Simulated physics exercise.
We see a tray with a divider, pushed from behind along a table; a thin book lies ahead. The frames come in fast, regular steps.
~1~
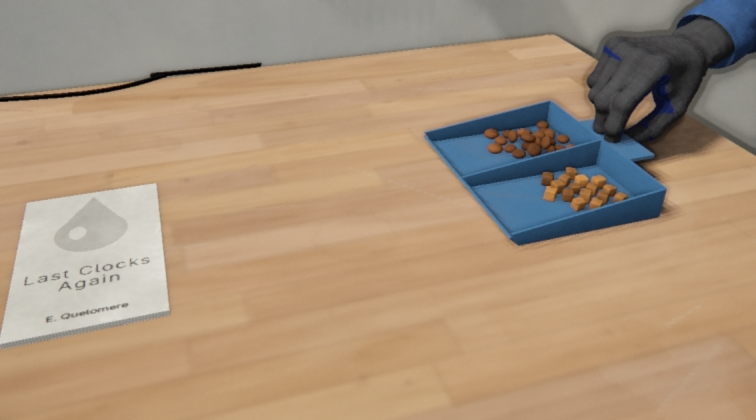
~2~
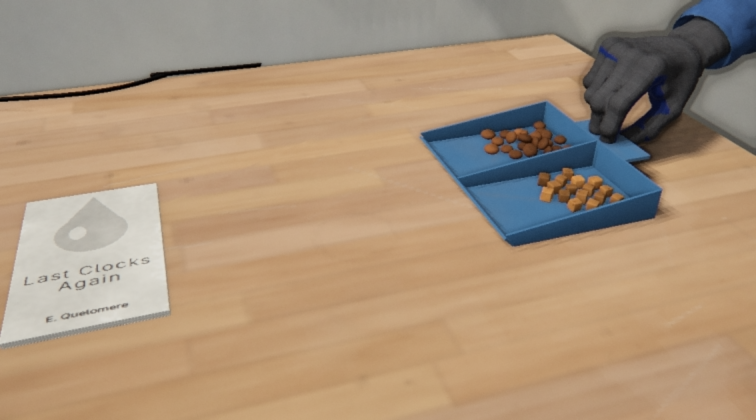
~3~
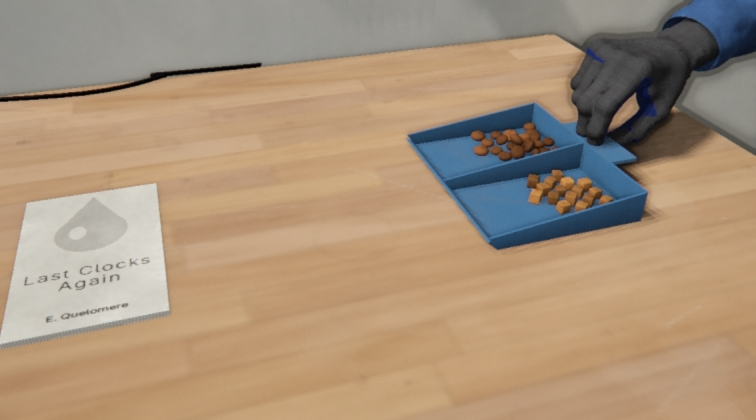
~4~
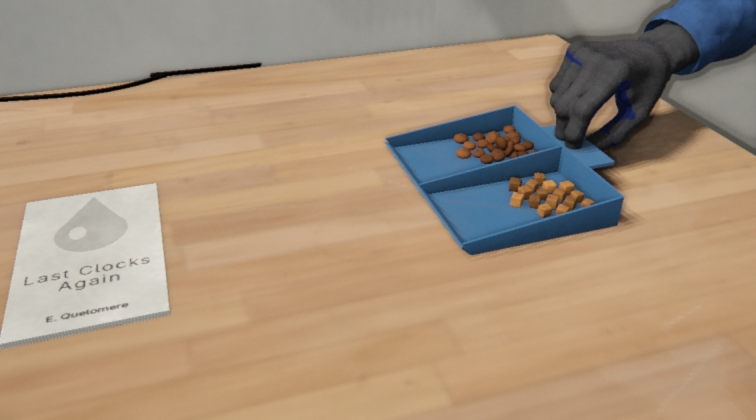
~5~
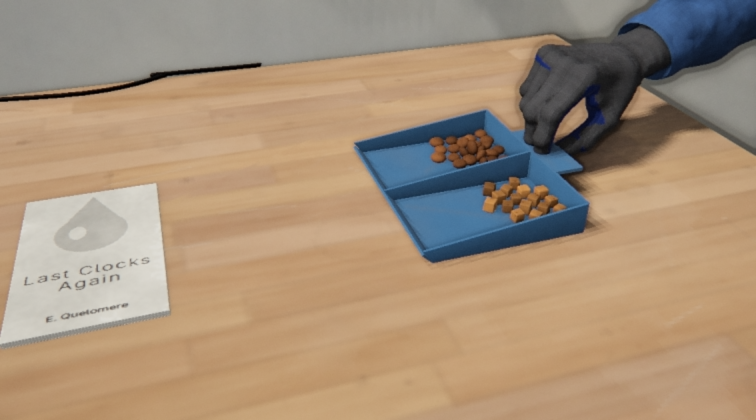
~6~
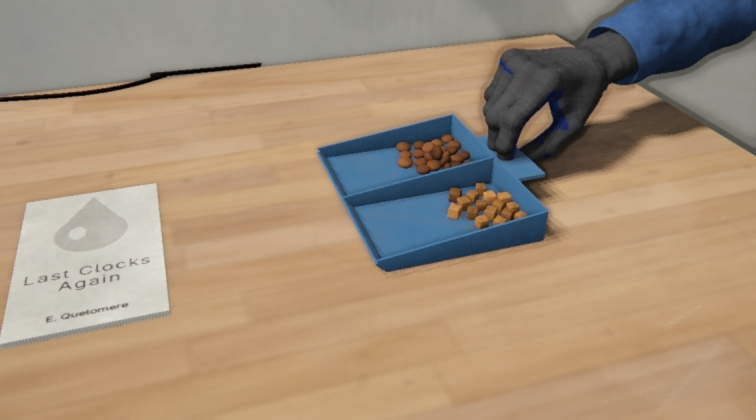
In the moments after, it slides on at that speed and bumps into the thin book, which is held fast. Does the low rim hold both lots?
In the end the nearer batch stays in the tray, and the farther batch stays in the tray.
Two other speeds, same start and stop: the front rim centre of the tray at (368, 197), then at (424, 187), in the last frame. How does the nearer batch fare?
First it remains inside, then it remains inside.
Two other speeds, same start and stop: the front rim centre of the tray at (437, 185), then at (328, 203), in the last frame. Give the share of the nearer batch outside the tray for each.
Near 0 % and 0 %.
Then, 0.11 s on from there, tray still sliding, front rim near (258, 215); nearer batch all inside; farther batch all inside.
Then, 0.33 s on from there, tray stopped at the thin book; nearer batch all inside, moved towards the front rim; farther batch all inside, moved towards the front rim.
In the end, tray stopped at the thin book; nearer batch all inside, moved towards the front rim; farther batch all inside, moved towards the front rim.
